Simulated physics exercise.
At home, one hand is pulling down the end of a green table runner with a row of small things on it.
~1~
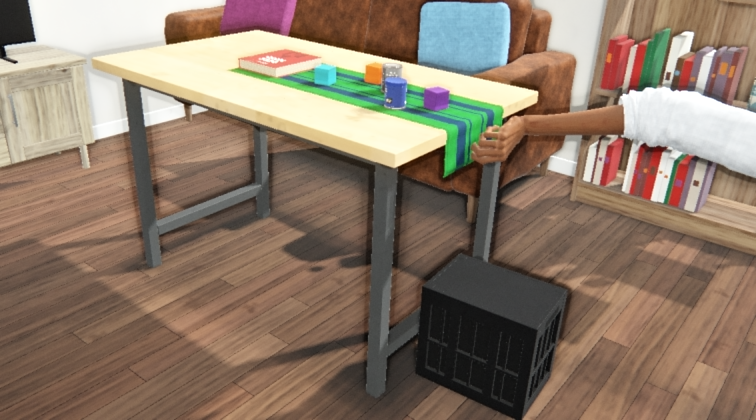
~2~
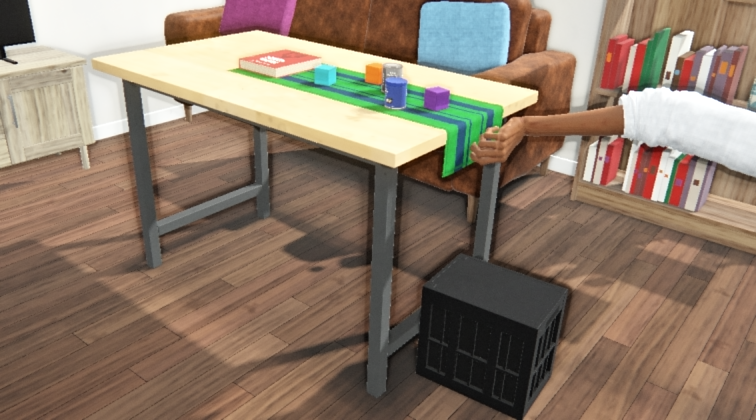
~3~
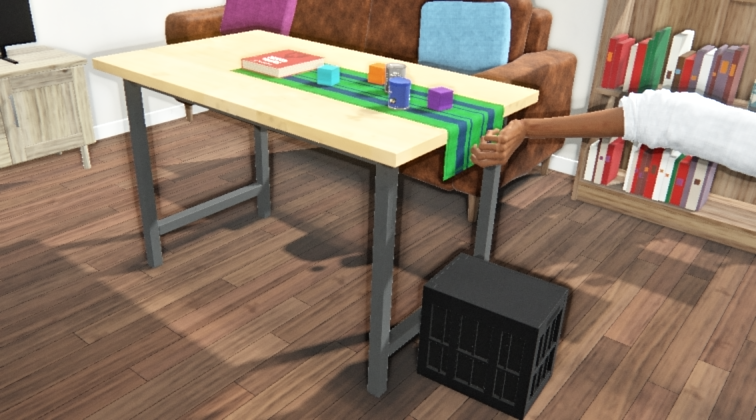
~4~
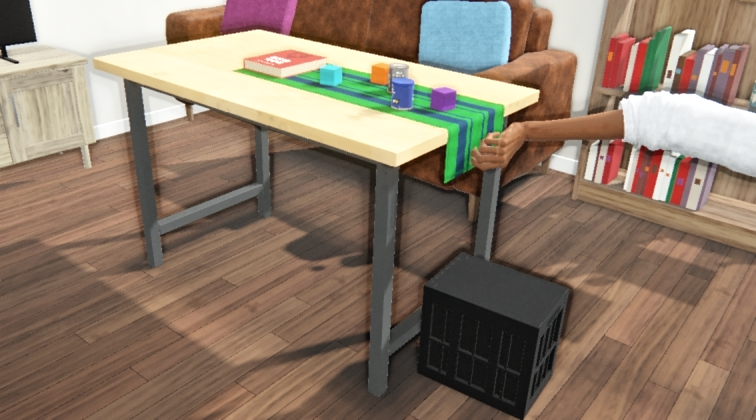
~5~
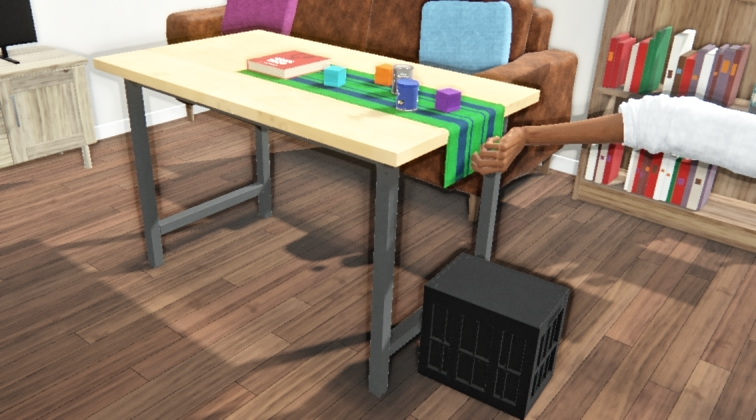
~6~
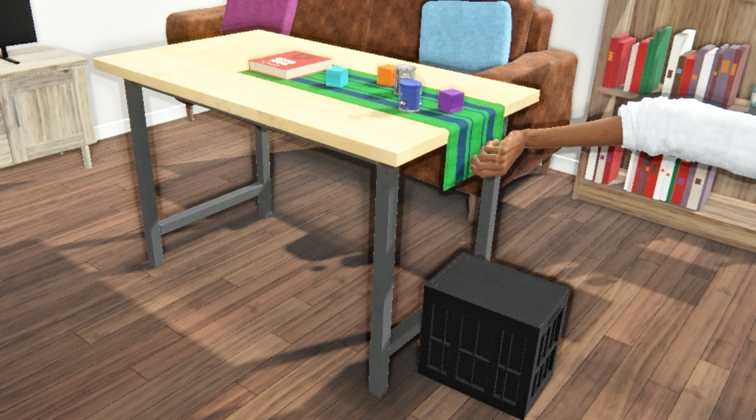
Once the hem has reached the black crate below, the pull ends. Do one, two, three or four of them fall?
The drop count comes to three.
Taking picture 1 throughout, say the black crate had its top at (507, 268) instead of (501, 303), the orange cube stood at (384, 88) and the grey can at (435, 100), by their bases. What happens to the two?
Result - the orange cube stays put, and the grey can comes off.
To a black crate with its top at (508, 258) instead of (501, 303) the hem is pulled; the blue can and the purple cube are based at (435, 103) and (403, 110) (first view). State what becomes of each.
Observed: Blue can departs; purple cube departs.
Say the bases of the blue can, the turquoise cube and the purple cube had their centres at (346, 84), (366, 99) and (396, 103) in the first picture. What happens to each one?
Of the three, the blue can stays aloft, the turquoise cube ends off the top and the purple cube ends off the top.
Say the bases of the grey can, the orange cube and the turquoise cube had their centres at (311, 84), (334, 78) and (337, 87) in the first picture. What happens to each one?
The grey can stays put, the orange cube stays put, the turquoise cube stays put.
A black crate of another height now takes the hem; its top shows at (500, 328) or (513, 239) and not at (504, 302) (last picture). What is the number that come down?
Respectively 4 and 1.
Soon after, hem near (471, 198); all still up.
After that, hem near (469, 232); purple cube and blue can gone.
And then, hem on the crate; purple cube, blue can and grey can gone.
In the end, hem on the crate; purple cube, blue can and grey can gone. The answer is three.
